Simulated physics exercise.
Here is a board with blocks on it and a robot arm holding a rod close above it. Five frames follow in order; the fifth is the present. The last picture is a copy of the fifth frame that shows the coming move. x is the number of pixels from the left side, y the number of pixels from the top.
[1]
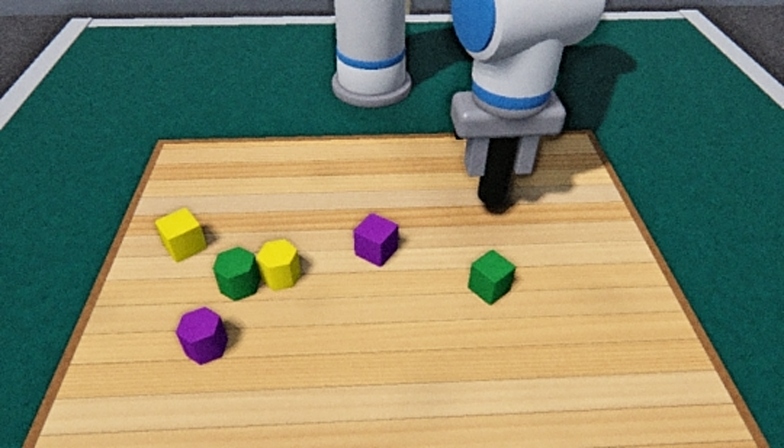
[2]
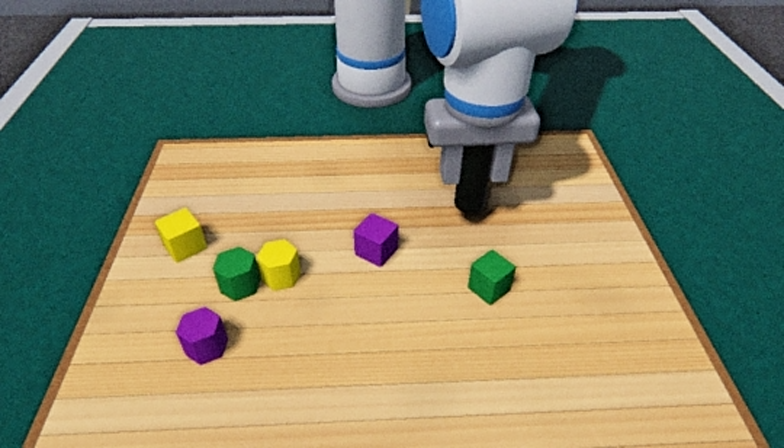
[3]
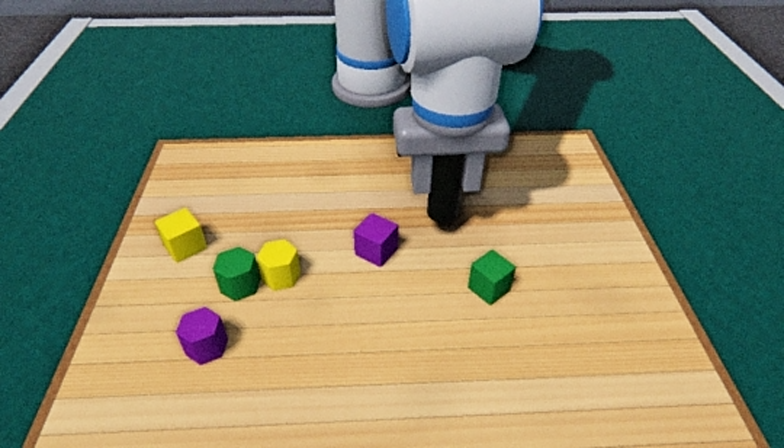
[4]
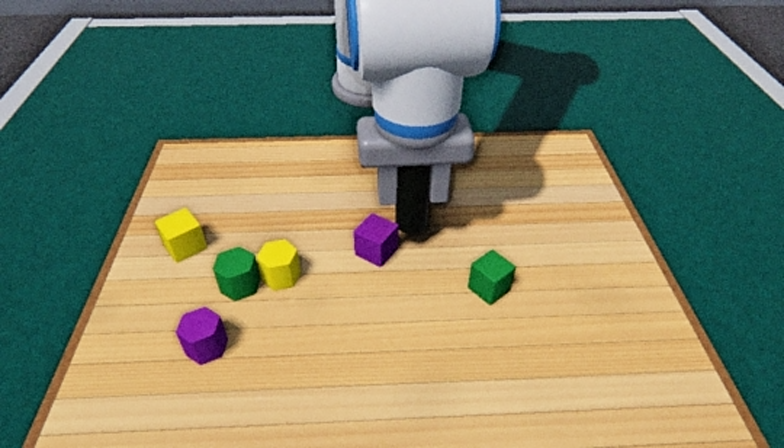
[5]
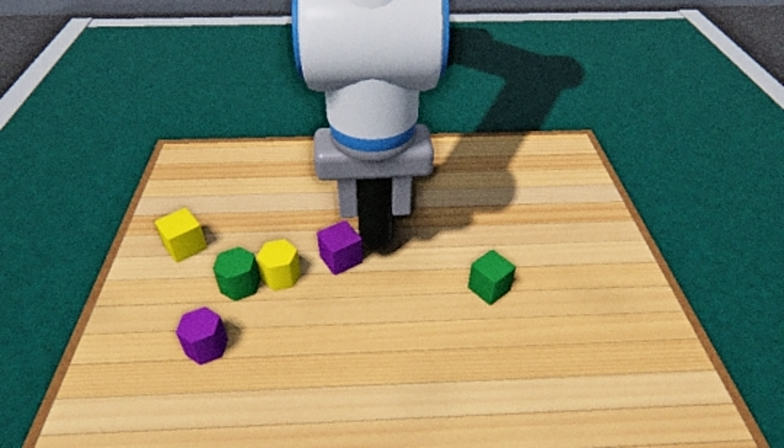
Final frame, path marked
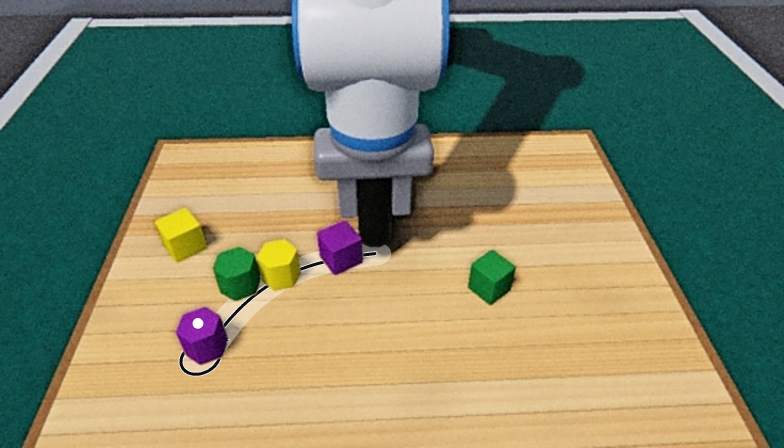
Robot arm sweeping a dark rod leftward over a wooden board, then pushing a purple cube a short way left toward yellow and green blocks.
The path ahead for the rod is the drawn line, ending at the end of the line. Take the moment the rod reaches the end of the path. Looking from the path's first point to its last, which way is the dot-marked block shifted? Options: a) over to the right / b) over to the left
My pick is b.
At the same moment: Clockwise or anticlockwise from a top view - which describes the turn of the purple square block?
From above, it looks like the purple square block goes clockwise.
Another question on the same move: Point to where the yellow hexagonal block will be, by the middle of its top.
My best guess is (144, 288).
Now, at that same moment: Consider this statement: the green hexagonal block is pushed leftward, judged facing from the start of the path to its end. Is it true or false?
That statement is not accurate.
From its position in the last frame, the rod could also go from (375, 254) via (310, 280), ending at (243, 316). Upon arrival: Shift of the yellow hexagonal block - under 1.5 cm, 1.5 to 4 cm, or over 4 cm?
It moves more than 4 cm.
Drawn move, from (375, 254) via (309, 266) and (248, 301), ending at (201, 358); the dot is on the purple hexagonal block.
On the path given first. One third of the way, rod at (305, 250); green hexagonal block at (193, 270), turned 15° anticlockwise; yellow hexagonal block at (233, 263), turned 20° clockwise; purple square block at (269, 251).
Two thirds of the way, rod at (243, 284); green hexagonal block at (127, 279); yellow hexagonal block at (165, 281), turned 40° clockwise; purple square block at (204, 279), turned 30° clockwise.
At the end, rod at (194, 341); purple hexagonal block at (165, 367); green hexagonal block at (112, 277); yellow hexagonal block at (144, 288), turned 65° clockwise; purple square block at (176, 300), turned 60° clockwise.
